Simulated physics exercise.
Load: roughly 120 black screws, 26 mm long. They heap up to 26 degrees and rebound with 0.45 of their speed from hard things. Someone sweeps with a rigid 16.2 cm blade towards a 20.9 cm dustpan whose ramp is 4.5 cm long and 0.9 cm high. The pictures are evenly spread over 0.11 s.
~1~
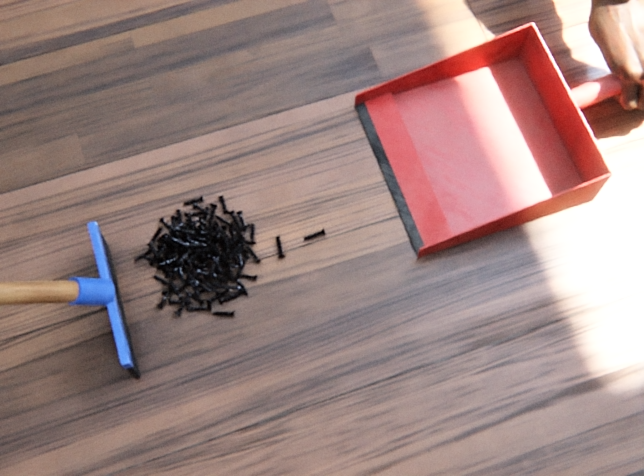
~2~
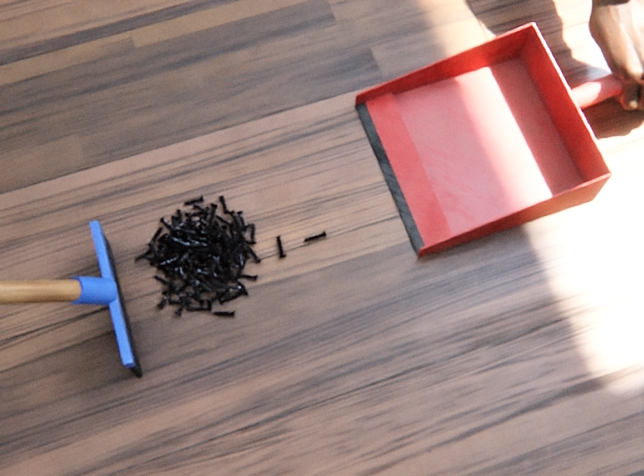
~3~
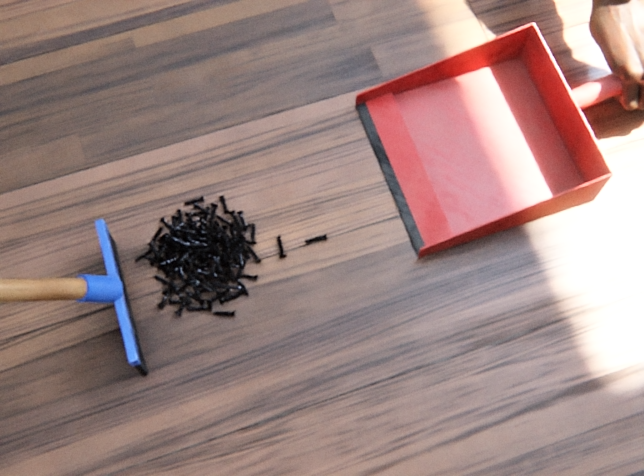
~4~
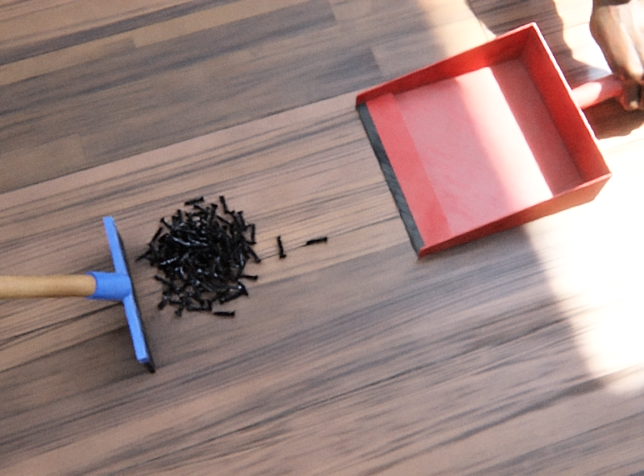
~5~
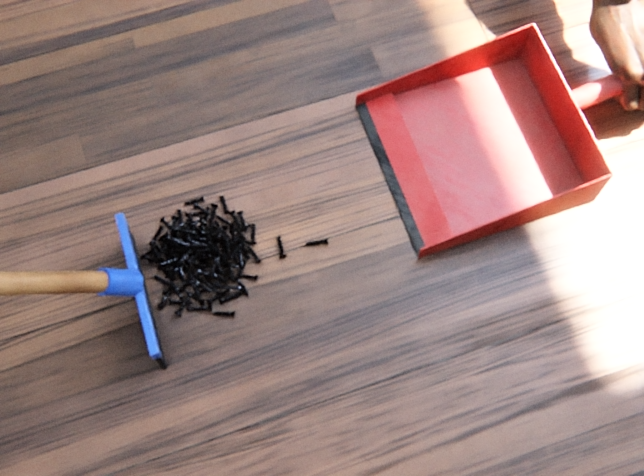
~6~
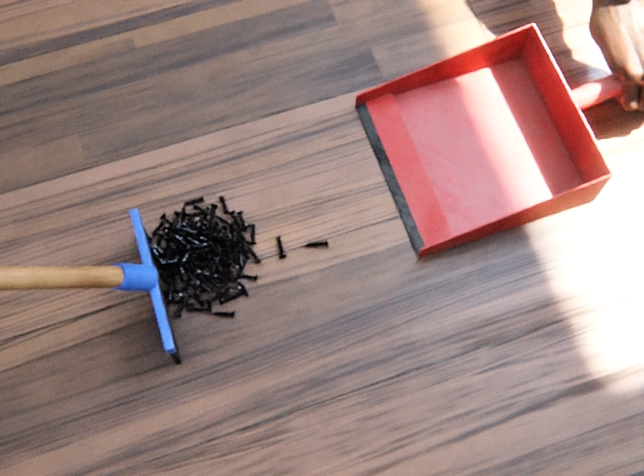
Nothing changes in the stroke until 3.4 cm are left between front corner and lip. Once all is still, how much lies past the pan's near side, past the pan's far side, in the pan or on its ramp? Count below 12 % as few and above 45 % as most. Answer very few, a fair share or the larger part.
Near side: Very few, far side: Very few, pan: A fair share.
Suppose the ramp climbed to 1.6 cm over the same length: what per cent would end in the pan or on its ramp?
Then about 20 per cent.
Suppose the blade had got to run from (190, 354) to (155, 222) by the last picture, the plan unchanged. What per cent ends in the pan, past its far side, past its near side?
Pan 25, far 0, near 20.
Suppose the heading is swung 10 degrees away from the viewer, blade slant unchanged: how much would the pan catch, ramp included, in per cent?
Then about 30 per cent.
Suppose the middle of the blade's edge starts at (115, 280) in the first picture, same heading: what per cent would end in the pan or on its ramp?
Some 35 per cent.
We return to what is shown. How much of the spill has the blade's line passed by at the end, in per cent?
About 15 per cent.
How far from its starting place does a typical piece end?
Some 24 cm.
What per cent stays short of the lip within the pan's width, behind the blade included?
Roughly 65 per cent.
Then, 0.19 s after the last picture, middle of the blade 16 cm from the lip; 0 % over the lip, far side 0 %, near side 5 %.
Then, 0.31 s after the last picture, middle of the blade 7 cm from the lip; 0 % over the lip, far side 0 %, near side 5 %.
Then, 0.56 s after the last picture, middle of the blade 4 cm from the lip; 25 % over the lip, far side 5 %, near side 5 %.
In the end, near side 5 %, far side 5 %, pan 25 %, in front of the lip or behind the blade 65 %.
